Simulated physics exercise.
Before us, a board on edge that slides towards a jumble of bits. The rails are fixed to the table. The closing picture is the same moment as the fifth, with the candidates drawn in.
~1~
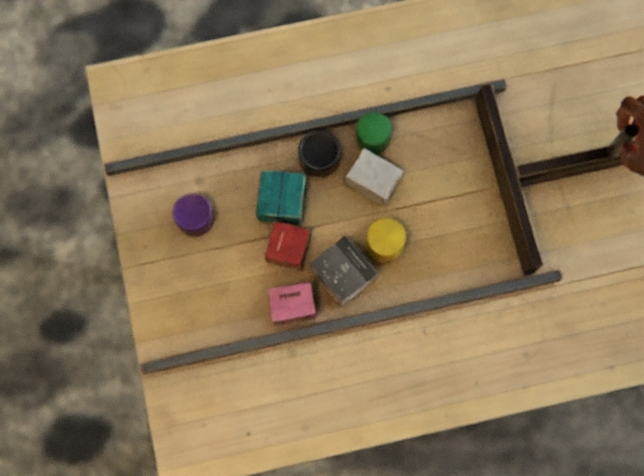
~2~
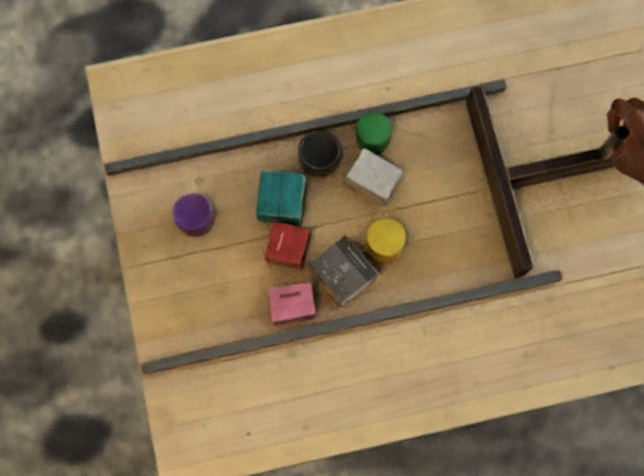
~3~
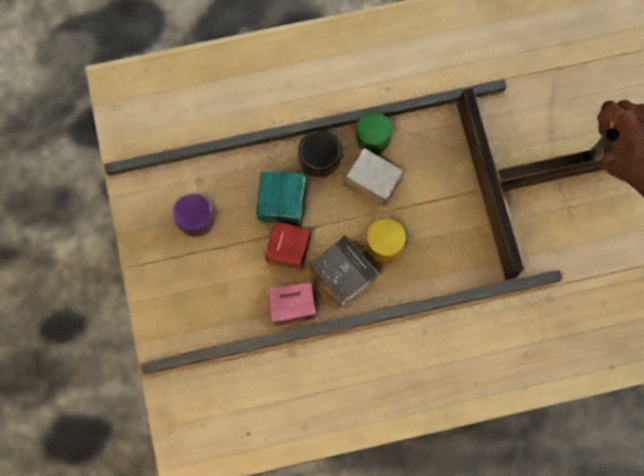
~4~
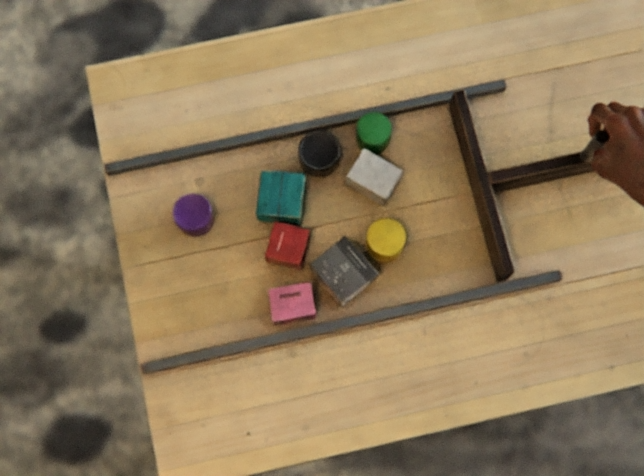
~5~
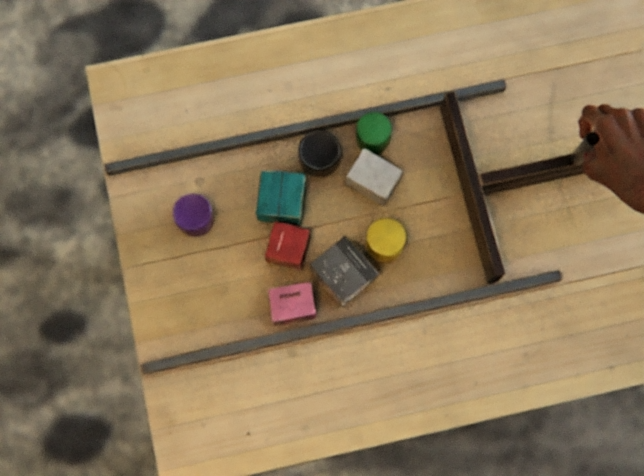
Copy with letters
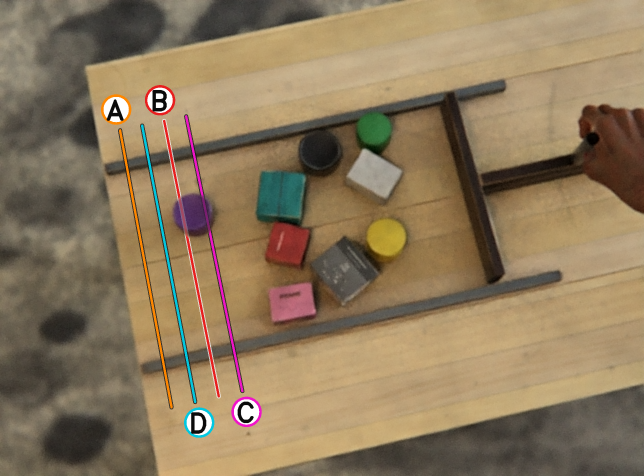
A dark T-shaped board stands on edge between two grey rails on a pale wooden tabletop, seen from above over a mottled grey floor. To its left sit a green tin, white block, black jar, yellow tin, grey packet, turquoise and red boxes, a pink block and, farthest left, a purple round piece. A hand at the right slides the board slowly leftward by its handle, while the pieces and camera stay still.
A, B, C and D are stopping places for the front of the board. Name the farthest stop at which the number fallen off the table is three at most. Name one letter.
The farthest such stop is B.
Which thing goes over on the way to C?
The purple tub.
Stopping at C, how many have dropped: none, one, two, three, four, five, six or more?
By then, one.
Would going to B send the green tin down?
No.
On the marked copy, A at (145, 264); B at (191, 254); C at (213, 249); D at (168, 259).
With B. Early on, board (373, 203); pink packet (285, 311); green tin (330, 141).
Further on, board (270, 226); purple tub (160, 222); pink packet (198, 332).
At the end, board (191, 243); purple tub over the edge; pink packet over the edge; two fallen.
As for the rest, A drops six; C is within the limit but short; D drops five.
